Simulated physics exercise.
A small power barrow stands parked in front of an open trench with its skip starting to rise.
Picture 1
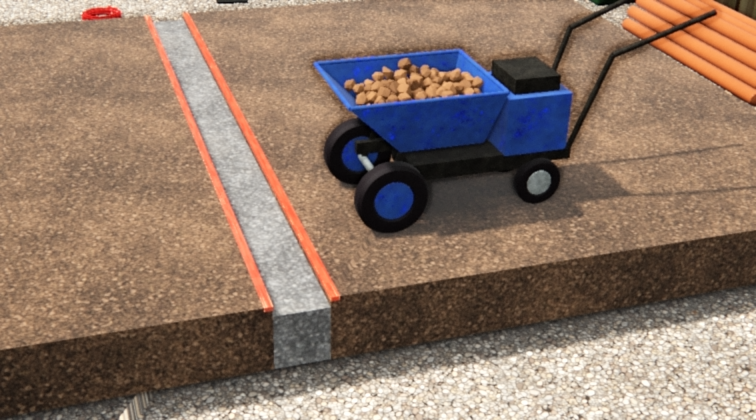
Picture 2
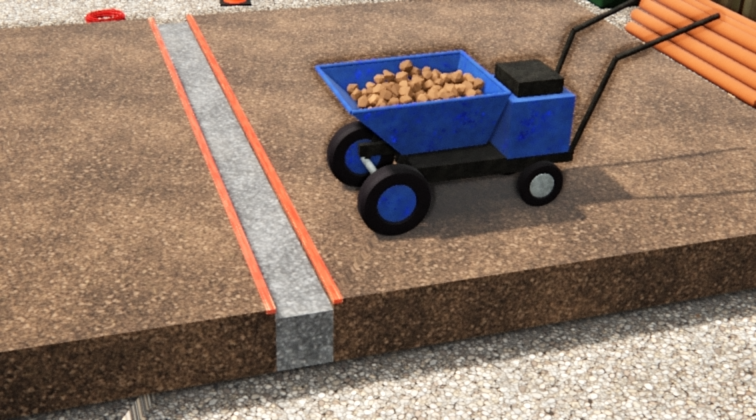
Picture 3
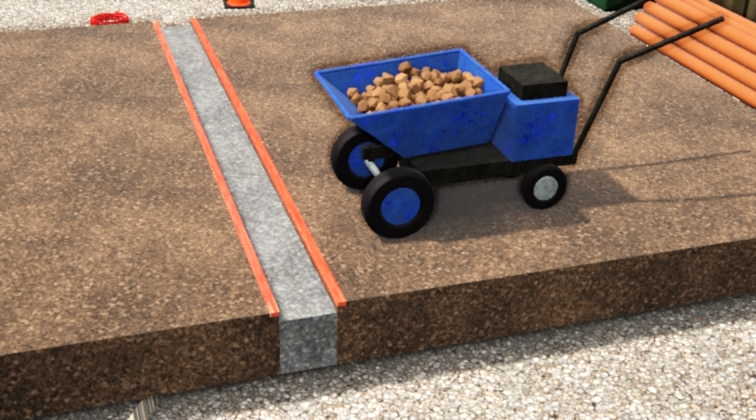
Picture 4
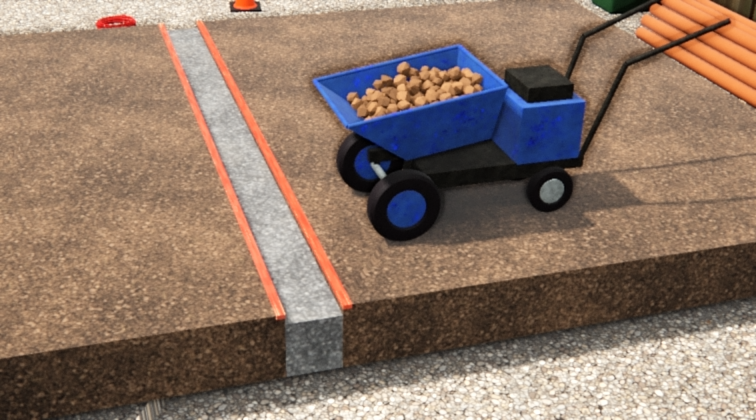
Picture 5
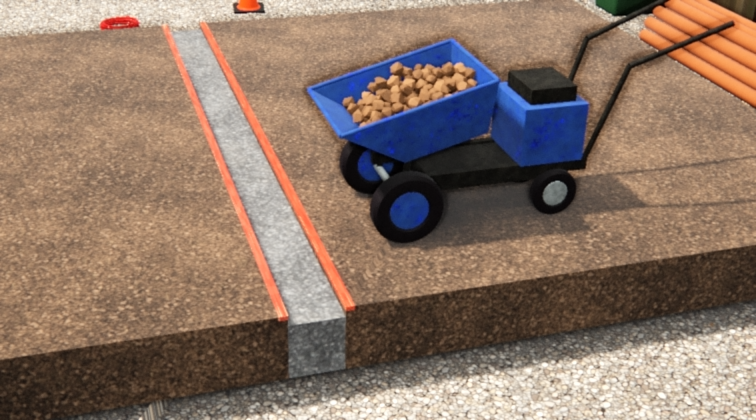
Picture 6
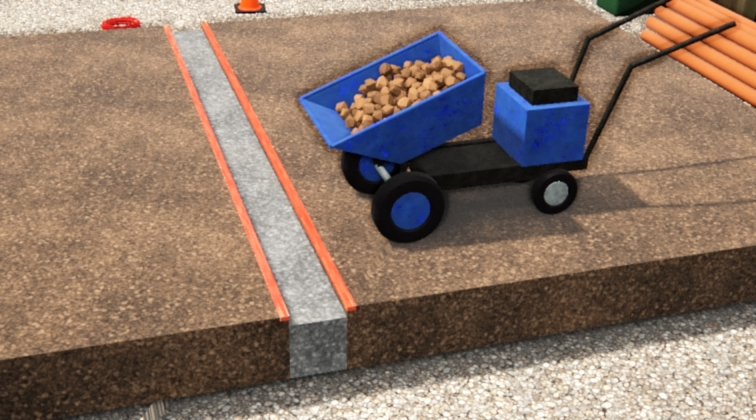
A blue power barrow with black handles stands on a raised, brown speckled slab, seen from slightly above and to one side, with pale gravel around it. Its skip holds light brown lumps and faces a narrow grey strip edged in orange on the left, with orange pipes at upper right. The view drifts slightly, and the skip tilts gradually, its back rising and its left lip lowering, while the wheels stay put.
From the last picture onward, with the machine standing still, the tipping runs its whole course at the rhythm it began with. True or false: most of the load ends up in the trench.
False.
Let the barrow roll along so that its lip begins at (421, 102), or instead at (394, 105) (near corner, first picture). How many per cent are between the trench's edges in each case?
Well, you'd get roughly 40 per cent from the first place and roughly 50 per cent from the second.
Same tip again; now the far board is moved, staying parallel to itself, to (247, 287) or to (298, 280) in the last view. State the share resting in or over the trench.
About 50 and 10 per cent.
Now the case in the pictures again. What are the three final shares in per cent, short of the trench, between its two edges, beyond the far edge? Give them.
Short about 0 %, between about 30 %, beyond about 35 %.
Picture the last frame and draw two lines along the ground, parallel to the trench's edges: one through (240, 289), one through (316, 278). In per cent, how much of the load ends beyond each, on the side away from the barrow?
That's 20 per cent for the first and 60 per cent for the second.
Just after the last frame, skip tipped steeply; every one in the skip.
A moment on, skip tipped right over; roughly half in the skip; roughly a quarter in or heaped over the trench; roughly a quarter beyond it; just a few falling.
Further on, skip tipped right over; roughly a third in the skip; roughly a quarter in or heaped over the trench; roughly a third beyond it.
When it is over, skip tipped right over; roughly a third in the skip; roughly a quarter in or heaped over the trench; roughly a third beyond it.
